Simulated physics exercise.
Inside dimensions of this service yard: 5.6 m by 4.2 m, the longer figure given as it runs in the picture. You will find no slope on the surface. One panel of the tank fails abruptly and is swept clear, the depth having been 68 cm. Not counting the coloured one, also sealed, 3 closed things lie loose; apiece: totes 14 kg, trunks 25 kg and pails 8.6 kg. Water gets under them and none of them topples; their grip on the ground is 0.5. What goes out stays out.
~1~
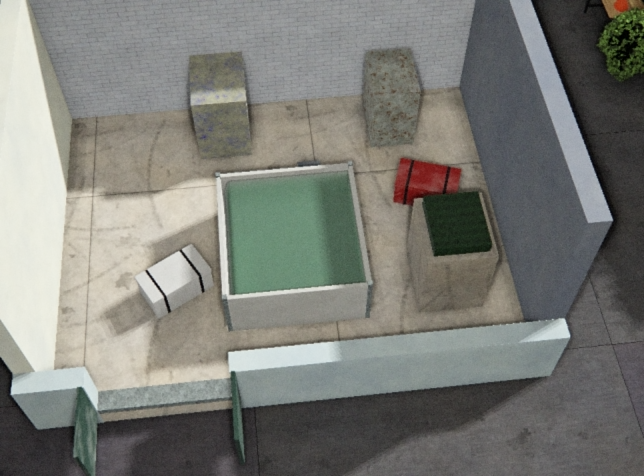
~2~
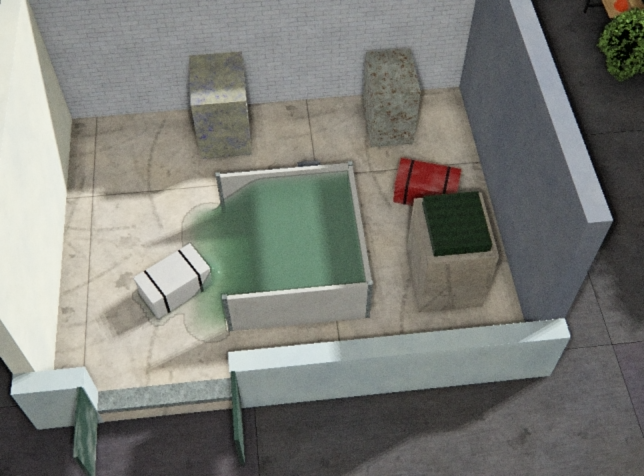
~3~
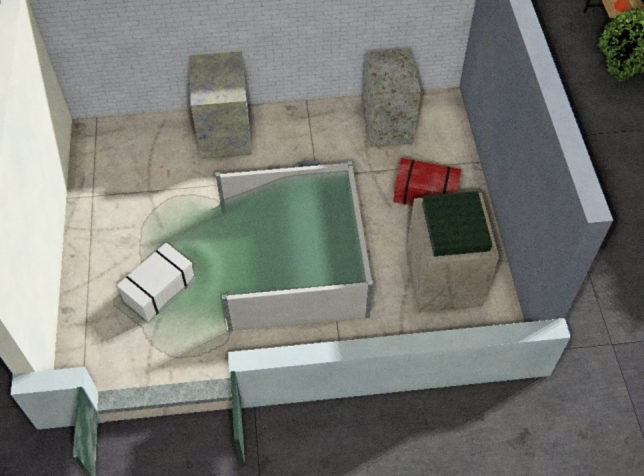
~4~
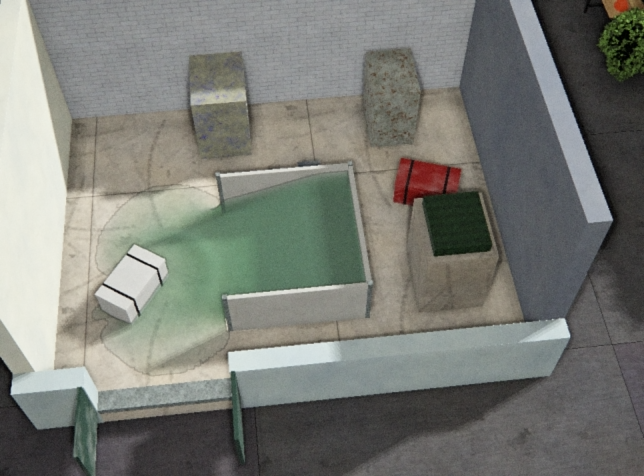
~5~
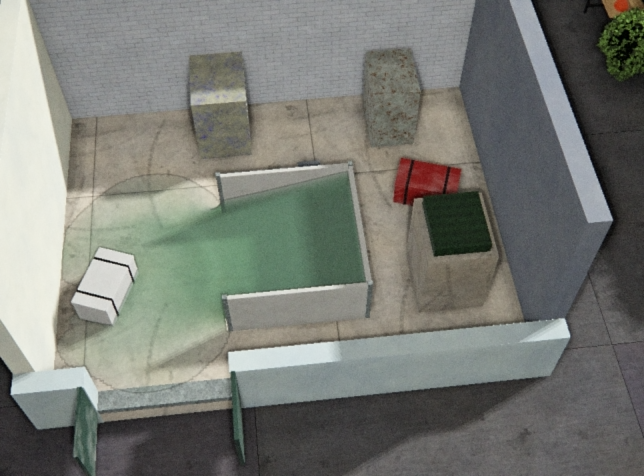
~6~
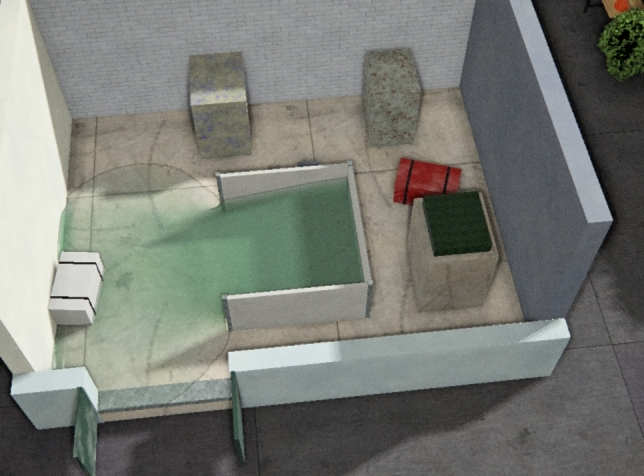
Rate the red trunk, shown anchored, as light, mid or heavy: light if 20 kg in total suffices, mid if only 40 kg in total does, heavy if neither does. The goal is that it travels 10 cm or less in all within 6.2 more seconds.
Light.
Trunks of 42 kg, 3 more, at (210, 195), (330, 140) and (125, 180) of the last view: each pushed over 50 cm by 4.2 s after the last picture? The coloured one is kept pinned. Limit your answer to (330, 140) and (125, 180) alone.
The first is within the limit, the second over the limit.
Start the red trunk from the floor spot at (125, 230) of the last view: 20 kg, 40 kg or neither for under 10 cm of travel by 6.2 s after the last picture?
Both fall short.
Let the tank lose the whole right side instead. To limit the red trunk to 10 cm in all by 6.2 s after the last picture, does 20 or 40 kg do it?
Then neither mass suffices.
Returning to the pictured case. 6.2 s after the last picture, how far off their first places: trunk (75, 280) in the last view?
In that order: Washed out.
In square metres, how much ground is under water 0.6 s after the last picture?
I'd estimate close to 10.5 m2.
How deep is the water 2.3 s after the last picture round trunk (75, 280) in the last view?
Depth: Near 18 cm.
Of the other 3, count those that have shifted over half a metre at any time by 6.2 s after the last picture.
1.
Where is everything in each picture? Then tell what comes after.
The first frame shows the red trunk at (428, 176), on the bottom; 2.7 m2 under water; 0 of 4 have shifted.
The second frame shows the red trunk at (428, 176), on the bottom; water covers 3.6 m2; 0 of 4 have shifted.
The third frame shows the red trunk at (428, 176), on the bottom; 4.7 m2 under water; 1 of 4 have shifted.
The fourth frame shows the red trunk at (428, 176) rests on the ground; water covers 6.2 m2; 1 of 4 have shifted.
The fifth frame shows the red trunk at (428, 176), on the bottom; water covers 8.0 m2; 1 of 4 have shifted.
The sixth frame shows the red trunk at (428, 176) rests on the ground; water covers 9.1 m2; 1 of 4 have shifted.
Then, 0.6 s after the last picture the red trunk would be 0 cm from its start with 20 kg and 0 cm from its start with 40 kg; 0 cm of water round it then.
Then, 2.3 s after the last picture the red trunk would be 0 cm from its start with 20 kg and 0 cm from its start with 40 kg; 0 cm of water round it then.
Then, 4.2 s after the last picture the red trunk would be 0 cm from its start with 20 kg and 0 cm from its start with 40 kg; 0 cm of water round it then.
Then, 6.2 s after the last picture the red trunk would be 0 cm from its start with 20 kg and 0 cm from its start with 40 kg; 2 cm of water round it then.
